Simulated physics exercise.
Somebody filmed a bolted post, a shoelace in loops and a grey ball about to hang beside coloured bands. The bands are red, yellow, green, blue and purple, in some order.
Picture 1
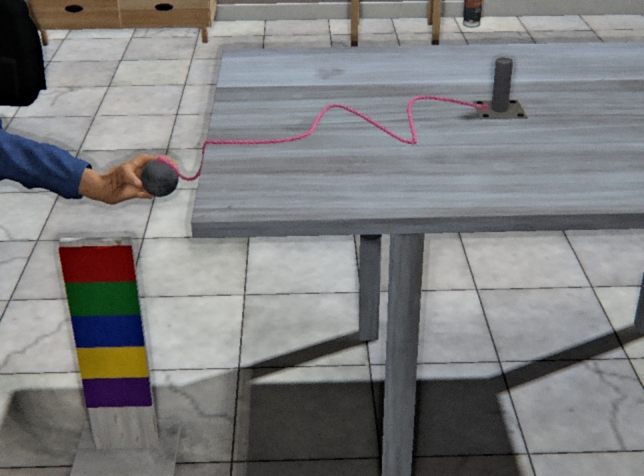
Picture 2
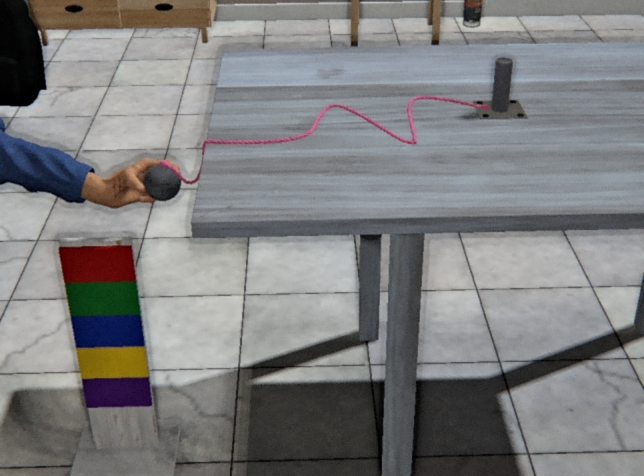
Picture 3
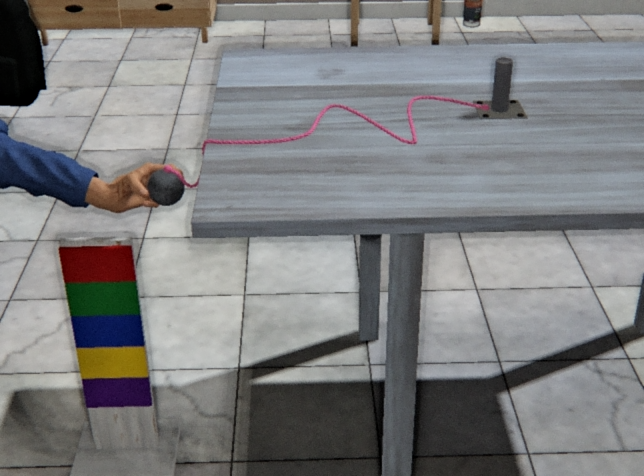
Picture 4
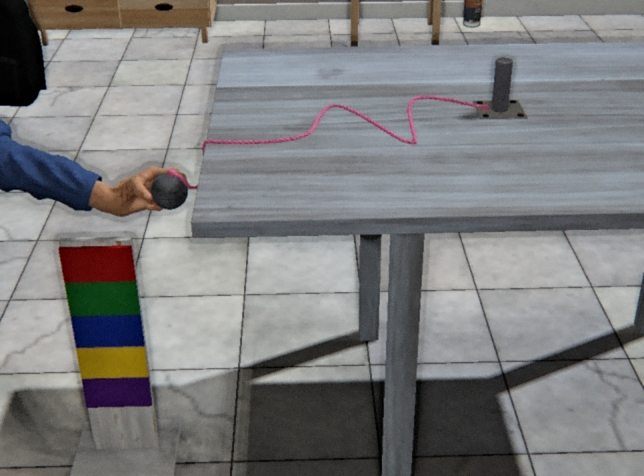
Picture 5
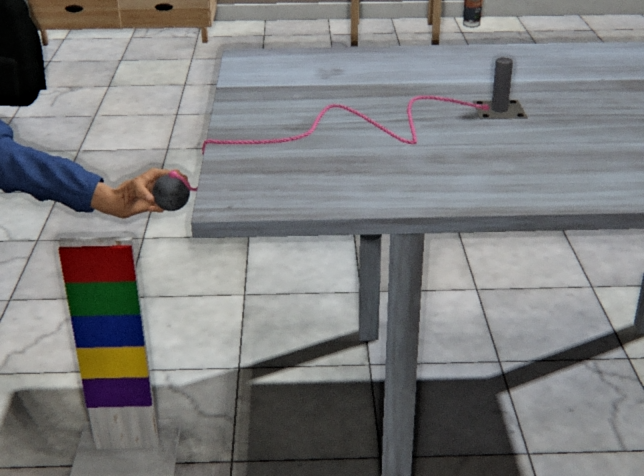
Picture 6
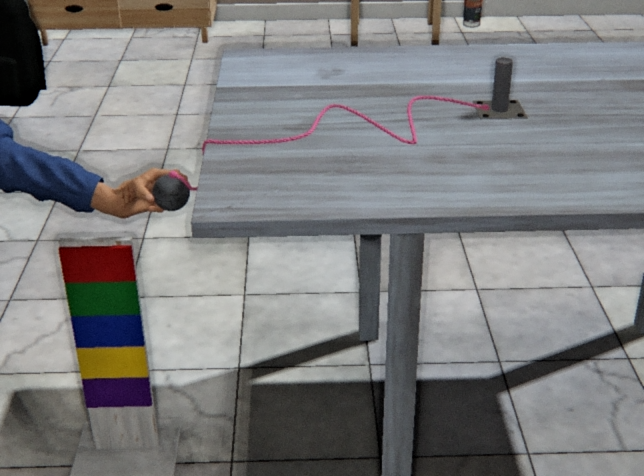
In a room with a pale tiled floor, seen from slightly above and from a fixed viewpoint, a grey table stands beside an upright board banded red, green, blue, yellow and purple. A pink cord winds loosely across the tabletop from a short grey post to a grey ball held by a hand at the left edge. The hand shifts the ball slightly right and down, then stays nearly still.
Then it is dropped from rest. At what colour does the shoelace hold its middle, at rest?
The shoelace holds its middle at purple.
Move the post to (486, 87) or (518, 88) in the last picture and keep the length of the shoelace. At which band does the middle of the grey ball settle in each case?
Taking them in turn: Purple; yellow.
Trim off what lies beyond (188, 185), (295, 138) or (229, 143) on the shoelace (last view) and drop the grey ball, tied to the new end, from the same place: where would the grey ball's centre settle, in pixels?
About (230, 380), (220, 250) and (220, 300).
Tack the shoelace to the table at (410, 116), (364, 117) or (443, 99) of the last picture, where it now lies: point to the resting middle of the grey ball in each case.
About (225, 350), (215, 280) and (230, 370).
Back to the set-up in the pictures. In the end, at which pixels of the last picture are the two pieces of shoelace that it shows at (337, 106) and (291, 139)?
They go to (207, 160) and to (209, 247).
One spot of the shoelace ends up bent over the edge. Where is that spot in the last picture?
At (356, 113), roughly.
Soon after, ball near (243, 371); level with purple.
After that, ball near (216, 381); level with purple.
In the end, ball near (232, 384); level with purple. At purple.
